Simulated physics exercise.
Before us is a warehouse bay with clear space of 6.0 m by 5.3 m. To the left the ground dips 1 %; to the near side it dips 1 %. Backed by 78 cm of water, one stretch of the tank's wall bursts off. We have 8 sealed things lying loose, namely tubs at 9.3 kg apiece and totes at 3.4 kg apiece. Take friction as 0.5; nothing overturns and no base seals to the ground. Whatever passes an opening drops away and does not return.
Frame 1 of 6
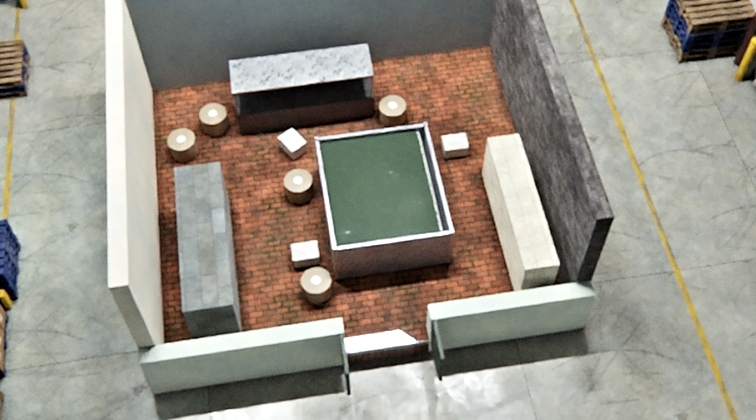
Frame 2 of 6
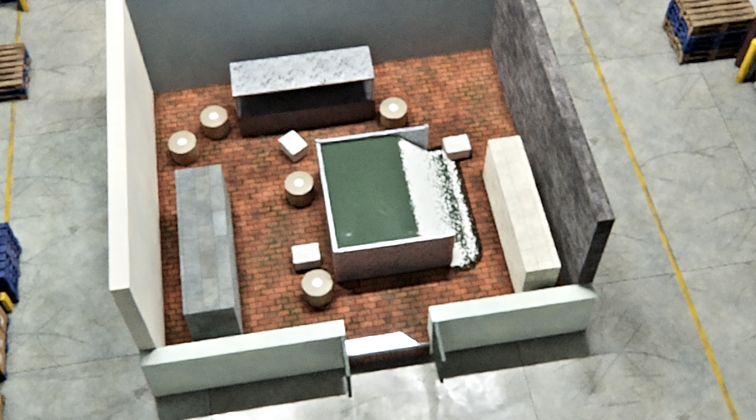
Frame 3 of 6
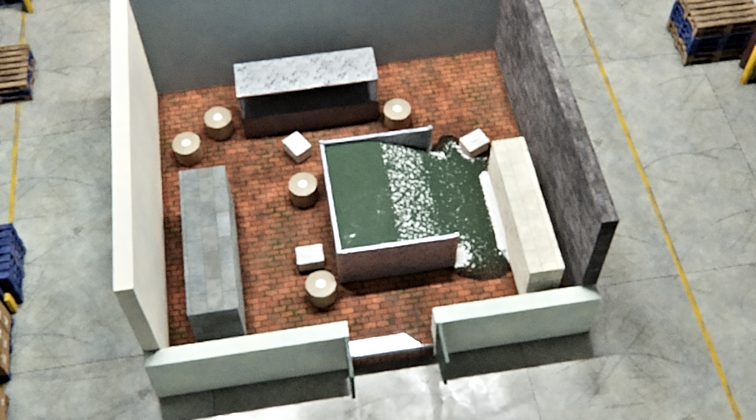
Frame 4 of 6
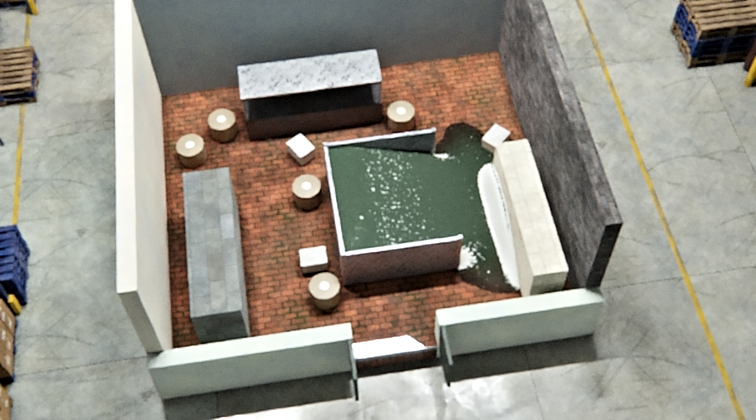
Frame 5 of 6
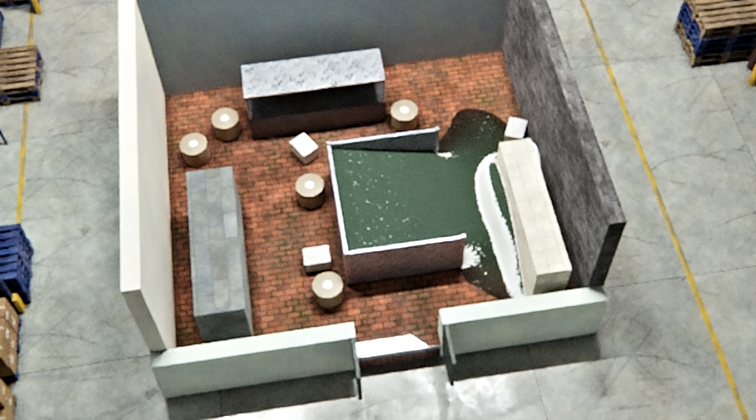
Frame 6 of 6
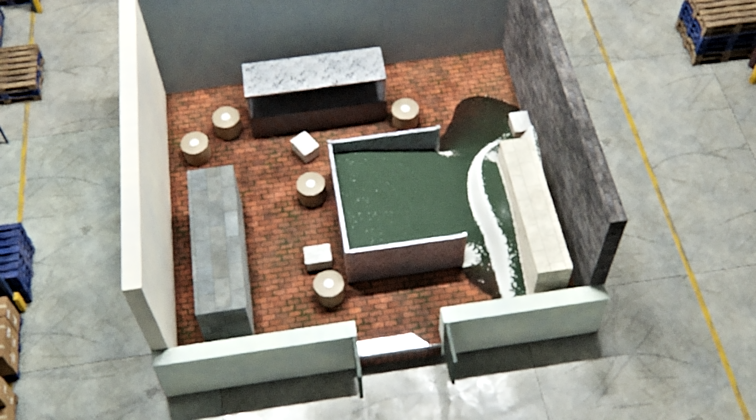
A walled enclosure with a brick floor stands on a grey warehouse floor, seen from high above as the view drifts slightly. A square tank of green water sits amid round tan tubs and small white totes, with a grey block at left, a pale one at right and a marbled one behind. The tank's right wall gives way, and foaming water spreads rightward, pushing one tote toward the dark right wall.
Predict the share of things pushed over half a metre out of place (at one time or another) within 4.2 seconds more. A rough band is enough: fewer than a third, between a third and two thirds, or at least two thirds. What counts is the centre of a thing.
I would say between a third and two thirds.
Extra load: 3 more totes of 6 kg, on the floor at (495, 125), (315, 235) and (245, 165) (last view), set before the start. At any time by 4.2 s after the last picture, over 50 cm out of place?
Order as asked - goes beyond, stays inside, stays inside.
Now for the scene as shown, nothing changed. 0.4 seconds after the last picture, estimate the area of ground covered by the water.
At that time the wet patch spans about 9.0 m2.
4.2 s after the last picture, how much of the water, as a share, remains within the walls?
Around 96 per cent of the water is still in there.
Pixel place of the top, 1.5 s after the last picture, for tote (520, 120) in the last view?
(473, 45) or thereabouts.
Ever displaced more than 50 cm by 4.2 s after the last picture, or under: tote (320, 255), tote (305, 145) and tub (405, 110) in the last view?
In that order: Does not reach it, then does not reach it, then exceeds it.
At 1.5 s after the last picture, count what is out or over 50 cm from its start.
It comes to 1.
Then, 0.4 s after the last picture 1 of 8 are over 50 cm from their spots; 1 afloat.
Then, 1.5 s after the last picture 1 of 8 are over 50 cm from their spots; 1 afloat.
Then, 2.8 s after the last picture 2 of 8 are over 50 cm from their spots; 1 afloat.
Then, 4.2 s after the last picture 3 of 8 are over 50 cm from their spots, and 3 have been at some point; 3 afloat.
